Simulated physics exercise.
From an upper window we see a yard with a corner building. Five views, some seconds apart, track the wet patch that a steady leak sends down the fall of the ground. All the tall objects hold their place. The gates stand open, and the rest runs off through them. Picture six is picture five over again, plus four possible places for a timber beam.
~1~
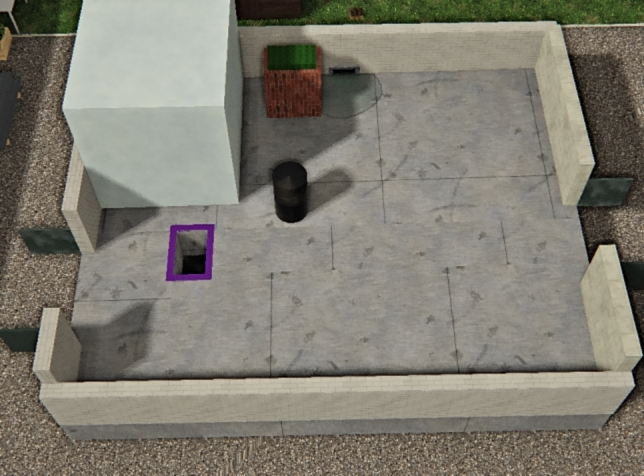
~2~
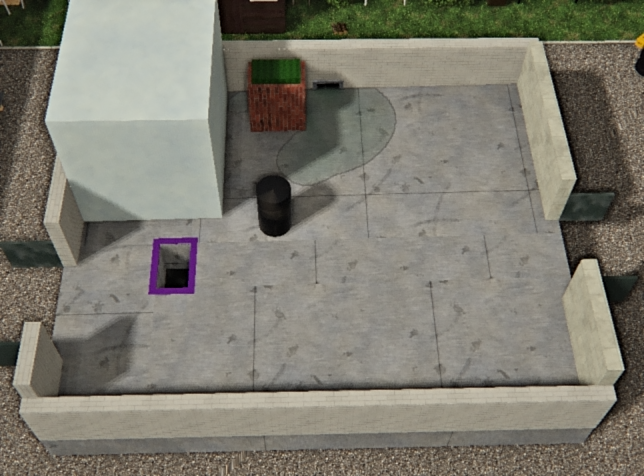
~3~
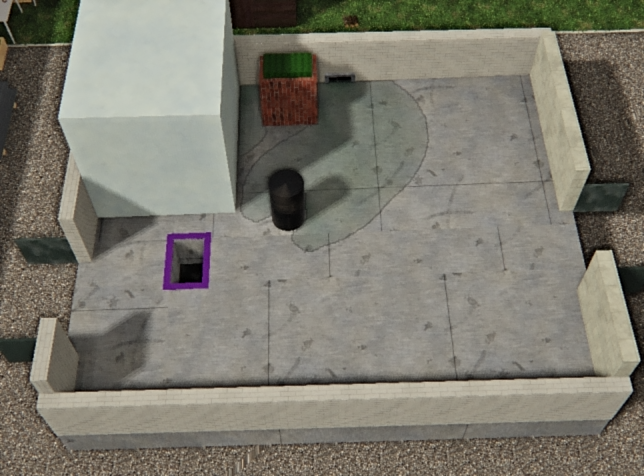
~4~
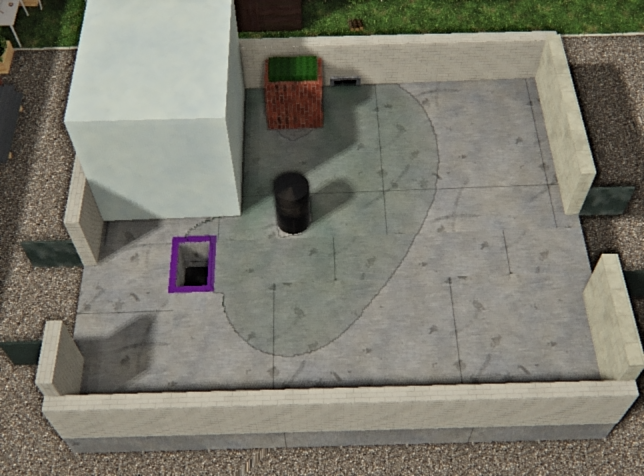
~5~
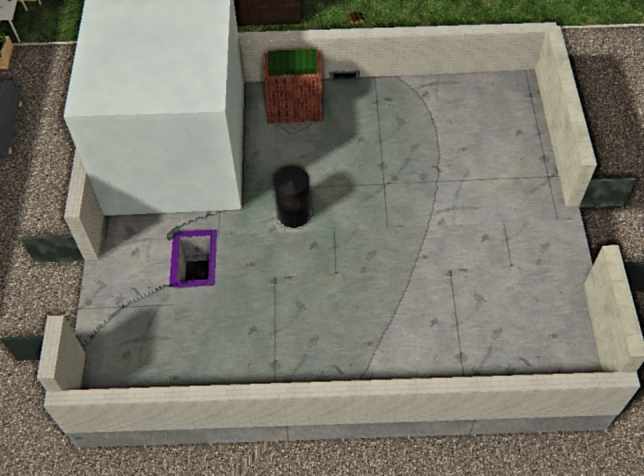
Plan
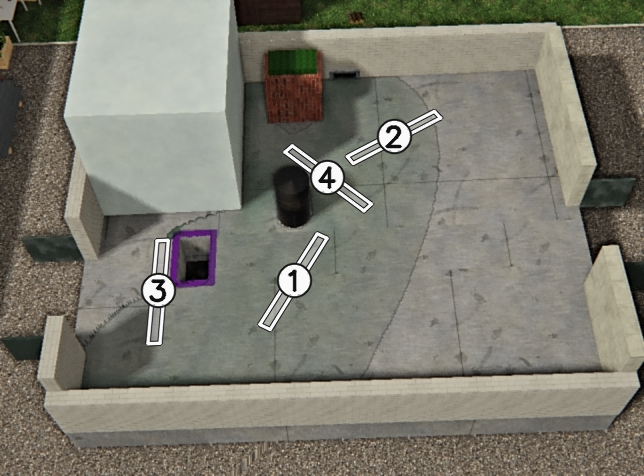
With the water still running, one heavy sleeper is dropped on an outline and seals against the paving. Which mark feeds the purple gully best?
2 works best here.
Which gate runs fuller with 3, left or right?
The left one.
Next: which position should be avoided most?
The answer is 4.
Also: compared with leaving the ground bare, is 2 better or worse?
It is better.
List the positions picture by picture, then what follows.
In the first frame, outfall at (344, 71); purple gully at (191, 252); open gate at (89, 298); open gate at (571, 244); front seen at (362, 110), 3 % of the ground wet; purple gully still dry.
In the second frame, front seen at (304, 178), 9 % of the ground wet; purple gully still dry.
In the third frame, front seen at (312, 240), 19 % of the ground wet; purple gully still dry.
In the fourth frame, front seen at (265, 345), 34 % of the ground wet; purple gully taking water.
In the fifth frame, front seen at (86, 359), 50 % of the ground wet; purple gully taking water.
On the marked copy, 1 from (264, 327) to (322, 236); 2 from (350, 159) to (437, 114); 3 from (153, 343) to (162, 240); 4 from (288, 148) to (367, 207).
With 1, about 19 % of the stream goes into the purple gully, about 81 % out by the gates.
With 2, about 29 % of the stream goes into the purple gully, about 70 % out by the gates.
With 3, about 19 % of the stream goes into the purple gully, about 81 % out by the gates.
With 4, about 13 % of the stream goes into the purple gully, about 87 % out by the gates.
